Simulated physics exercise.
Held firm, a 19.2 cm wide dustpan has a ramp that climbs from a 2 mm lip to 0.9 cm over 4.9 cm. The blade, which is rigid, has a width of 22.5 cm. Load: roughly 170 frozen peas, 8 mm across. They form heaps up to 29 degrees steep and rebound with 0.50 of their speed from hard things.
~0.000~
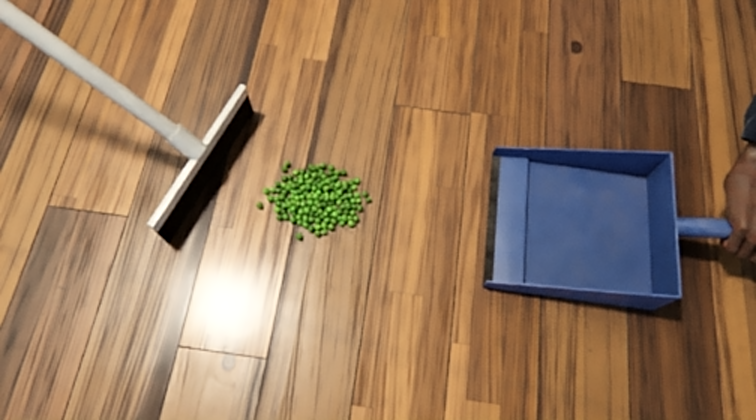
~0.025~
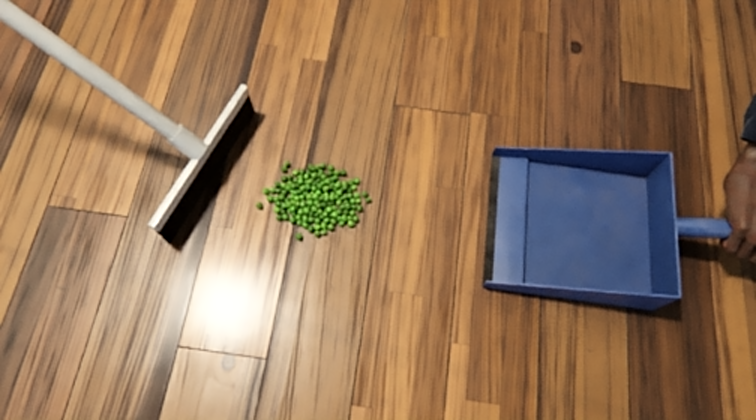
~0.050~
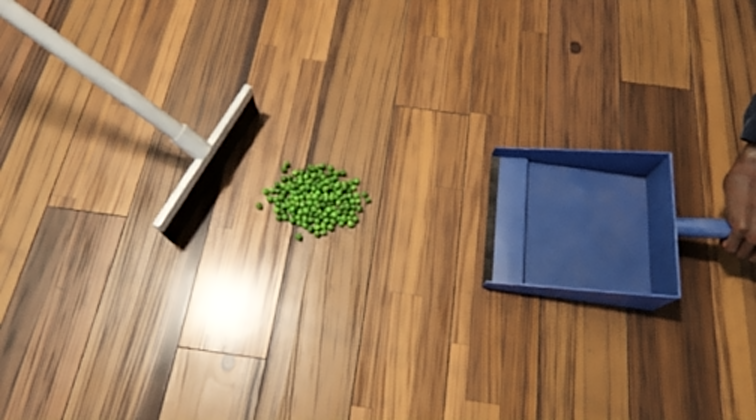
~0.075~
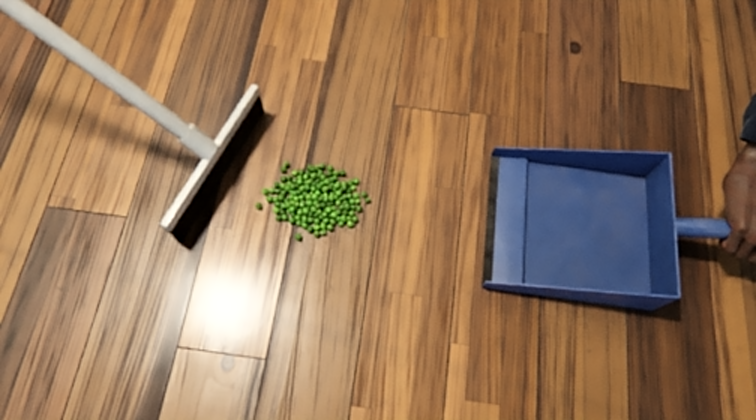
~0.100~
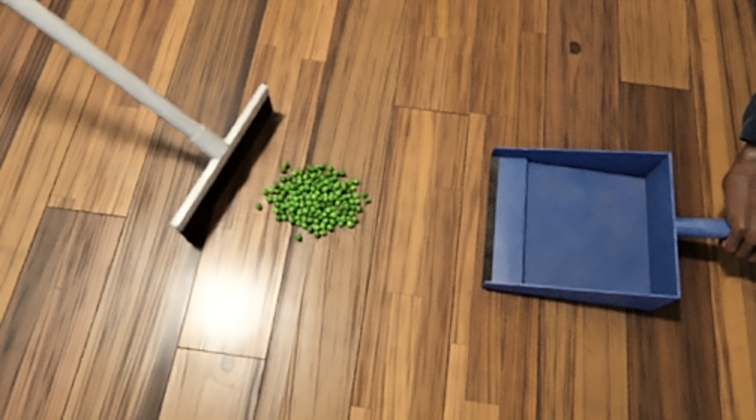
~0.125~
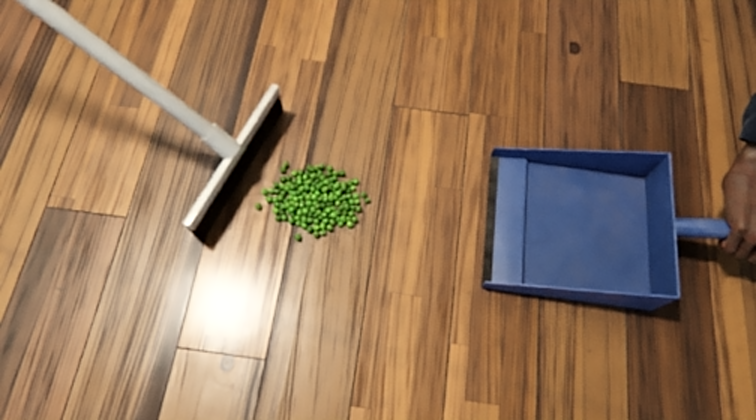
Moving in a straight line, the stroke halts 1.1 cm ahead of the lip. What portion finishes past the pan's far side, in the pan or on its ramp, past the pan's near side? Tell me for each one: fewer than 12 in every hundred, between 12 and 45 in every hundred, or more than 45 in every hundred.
In order: Far side: Not much. Pan: Not much. Near side: A moderate quantity.
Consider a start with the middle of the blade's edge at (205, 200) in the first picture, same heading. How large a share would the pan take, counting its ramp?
Something close to 10 percent.
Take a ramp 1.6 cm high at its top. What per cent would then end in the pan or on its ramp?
Around 5 per cent.
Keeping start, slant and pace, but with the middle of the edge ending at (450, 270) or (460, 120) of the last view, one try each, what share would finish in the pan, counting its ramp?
I'd expect around 20 percent, then around 0 percent.
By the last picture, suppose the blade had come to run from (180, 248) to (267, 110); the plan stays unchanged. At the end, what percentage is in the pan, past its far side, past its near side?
Pan 5; far 5; near 55.
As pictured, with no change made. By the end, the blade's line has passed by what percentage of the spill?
I'd say close to 20 per cent.
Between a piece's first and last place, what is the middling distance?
That distance is close to 20 cm.
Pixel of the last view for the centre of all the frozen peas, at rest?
Est. centre at rest: (468, 233) px.
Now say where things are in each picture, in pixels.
The first picture shows blade from (155, 226) to (244, 92), moved 0.0 cm, 0 of the pieces shifted so far; middle of the pieces at (316, 198); pan at (583, 231).
The second picture shows blade from (156, 226) to (245, 92), moved 0.2 cm, 0 of the pieces shifted so far; middle of the pieces at (316, 198).
The third picture shows blade from (161, 226) to (249, 92), moved 0.8 cm, 0 of the pieces shifted so far; middle of the pieces at (316, 199).
The fourth picture shows blade from (168, 226) to (255, 92), moved 1.7 cm, 0 of the pieces shifted so far; middle of the pieces at (315, 199).
The fifth picture shows blade from (178, 226) to (265, 92), moved 3.0 cm, 0 of the pieces shifted so far; middle of the pieces at (315, 199).
The sixth picture shows blade from (191, 225) to (276, 92), moved 4.5 cm, 0 of the pieces shifted so far; middle of the pieces at (315, 199); pan at (582, 231). The blade's pace is about 0.61 m/s, heading 11 degrees away from the viewer's side.
After 0.37 s, middle of the blade 20 cm from the lip; 0 % over the lip, far side 0 %, near side 0 %.
After 0.54 s, middle of the blade 9 cm from the lip; 0 % over the lip, far side 0 %, near side 10 %.
After 0.82 s, middle of the blade 5 cm from the lip; 10 % over the lip, far side 5 %, near side 20 %.
By 1.4 s all is still; far side 5 %, pan 5 %, near side 20 %, in front of the lip or behind the blade 75 %.
